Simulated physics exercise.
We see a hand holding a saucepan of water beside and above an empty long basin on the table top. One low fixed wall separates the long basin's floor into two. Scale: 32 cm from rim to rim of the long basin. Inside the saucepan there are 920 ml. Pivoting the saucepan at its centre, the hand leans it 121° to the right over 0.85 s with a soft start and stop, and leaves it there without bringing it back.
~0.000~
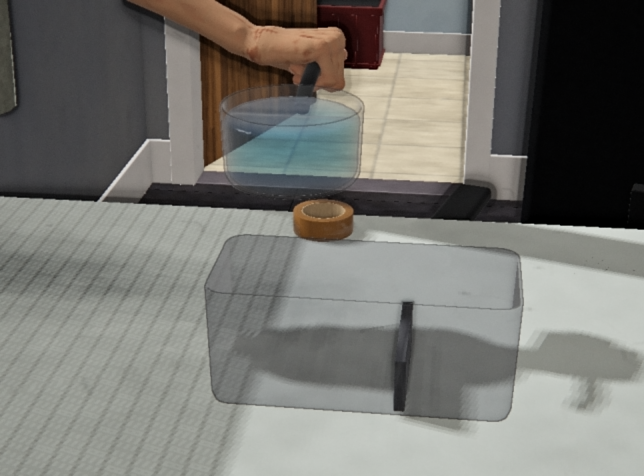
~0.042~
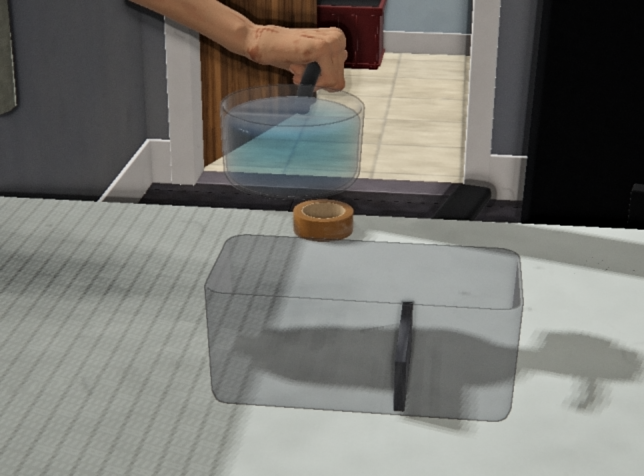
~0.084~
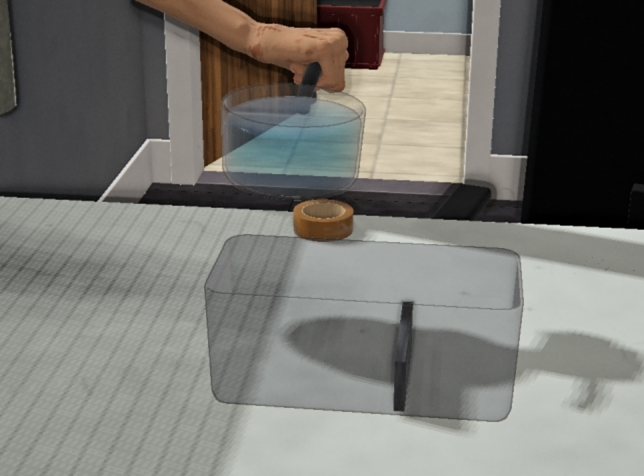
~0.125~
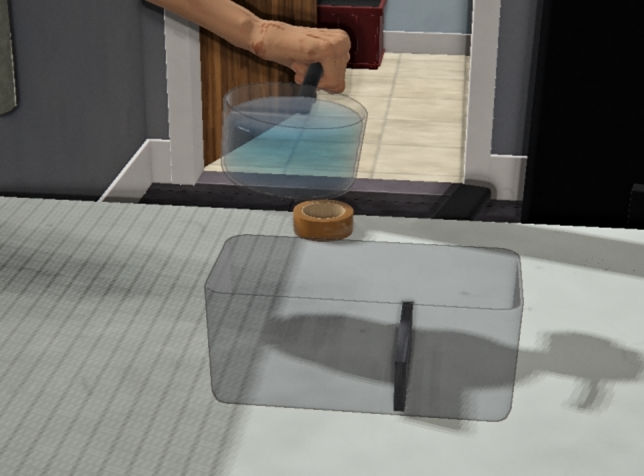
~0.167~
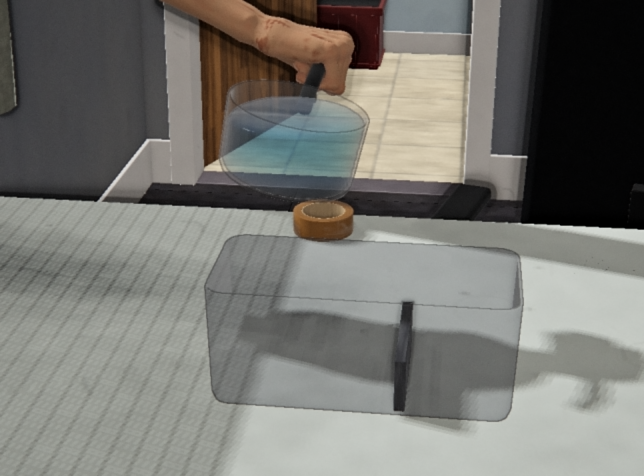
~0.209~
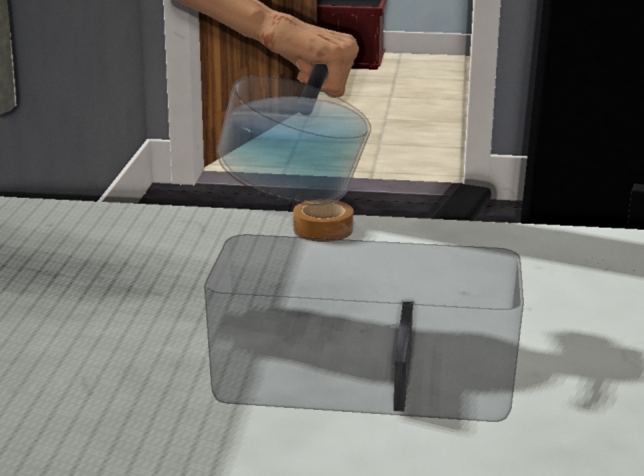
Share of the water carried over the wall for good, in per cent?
Near 55 per cent.
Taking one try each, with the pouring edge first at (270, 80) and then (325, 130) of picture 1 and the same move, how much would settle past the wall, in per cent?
Try 1: 10 %; try 2: 10 %.
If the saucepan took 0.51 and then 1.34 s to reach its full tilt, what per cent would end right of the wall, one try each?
Respectively about 35 and 70 percent.
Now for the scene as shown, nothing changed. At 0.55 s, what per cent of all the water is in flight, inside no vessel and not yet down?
Close to 40 in a hundred.
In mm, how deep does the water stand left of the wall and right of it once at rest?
Final levels - left approx 14 mm, right approx 34 mm.
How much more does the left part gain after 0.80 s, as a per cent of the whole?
Near 12 percent, more or less.
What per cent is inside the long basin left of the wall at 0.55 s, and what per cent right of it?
I'd say some 2 on the left and some 20 on the right.
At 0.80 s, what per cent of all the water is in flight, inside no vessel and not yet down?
Roughly 6 %.
By 0.55 s the tilt is 88° and 38 per cent is still to pour, 2 is left of the wall and 20 right of it.
By 0.80 s the tilt is 120° and 3 per cent is still to pour, 31 is left of the wall and 60 right of it.
By 1.07 s the tilt is 121° and 0 per cent is still to pour, 43 is left of the wall and 56 right of it.
By 1.35 s the tilt is 121° and 0 per cent is still to pour, 44 is left of the wall and 55 right of it.
At rest 44 per cent lies left of the wall, 55 right of it and 1 outside.
